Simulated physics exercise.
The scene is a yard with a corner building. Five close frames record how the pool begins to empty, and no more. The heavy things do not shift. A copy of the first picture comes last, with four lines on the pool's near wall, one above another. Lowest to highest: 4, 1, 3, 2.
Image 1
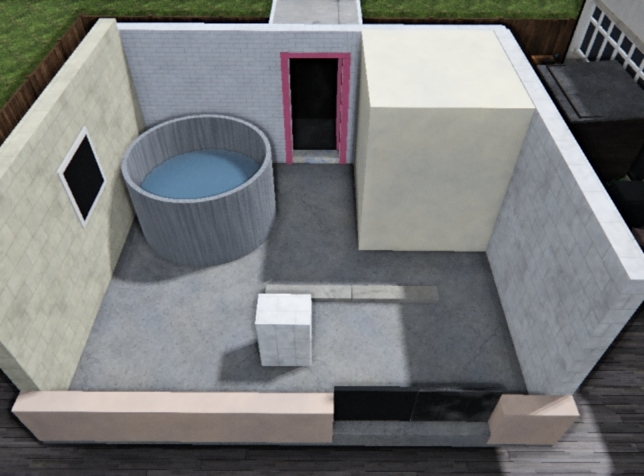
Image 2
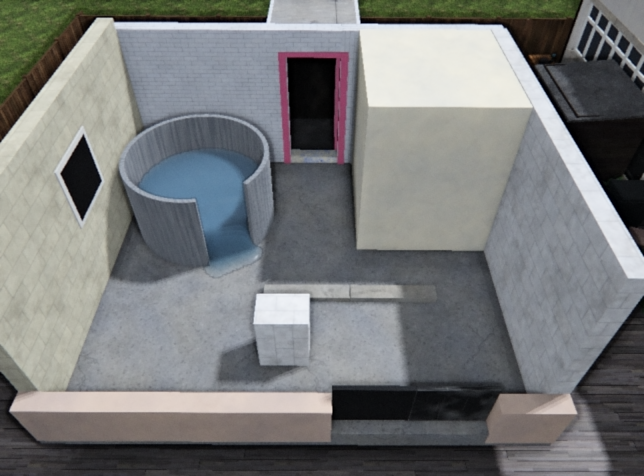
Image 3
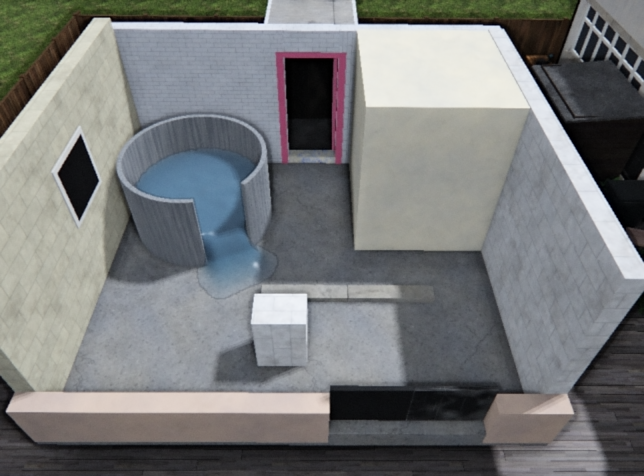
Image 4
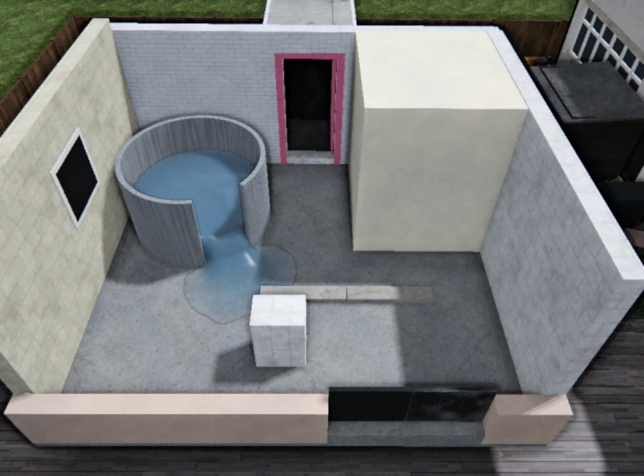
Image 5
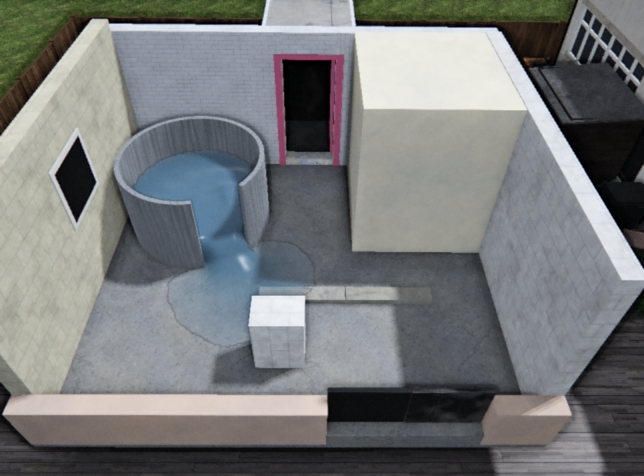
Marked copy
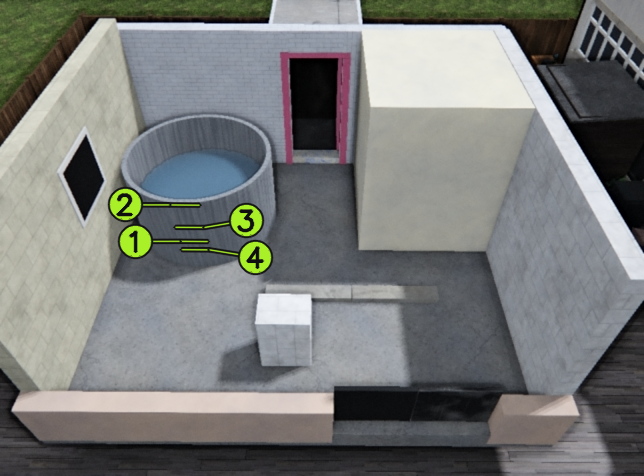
In a walled yard, water pours from an opening in the round pool and spreads outward.
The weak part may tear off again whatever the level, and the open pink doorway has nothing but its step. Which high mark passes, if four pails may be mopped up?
Use mark 3.
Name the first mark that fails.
Mark 2.
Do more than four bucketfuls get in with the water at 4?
No, that is safe.
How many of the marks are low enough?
Three of them.
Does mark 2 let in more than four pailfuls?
Yes, that goes wrong.
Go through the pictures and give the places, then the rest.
Water in the pool at rest, its middle at (204, 186); foot of the pink doorway at (316, 163); shut gate at (417, 392), in the first picture.
In the second picture, 1 % of the ground under water, visible out to (207, 267).
In the third picture, 3 % of the ground under water, visible out to (215, 292).
In the fourth picture, 7 % of the ground under water, visible out to (227, 317).
In the fifth picture, 12 % of the ground under water, visible out to (232, 332).
In lime, 1 at (193, 241); 2 at (184, 205); 3 at (190, 227); 4 at (195, 249); from the bottom up 4, 1, 3, 2.
For mark 1, nothing gets over.
For mark 2, about 9 bucketfuls get in.
For mark 3, a splash gets over, under a bucket.
For mark 4, nothing gets over.
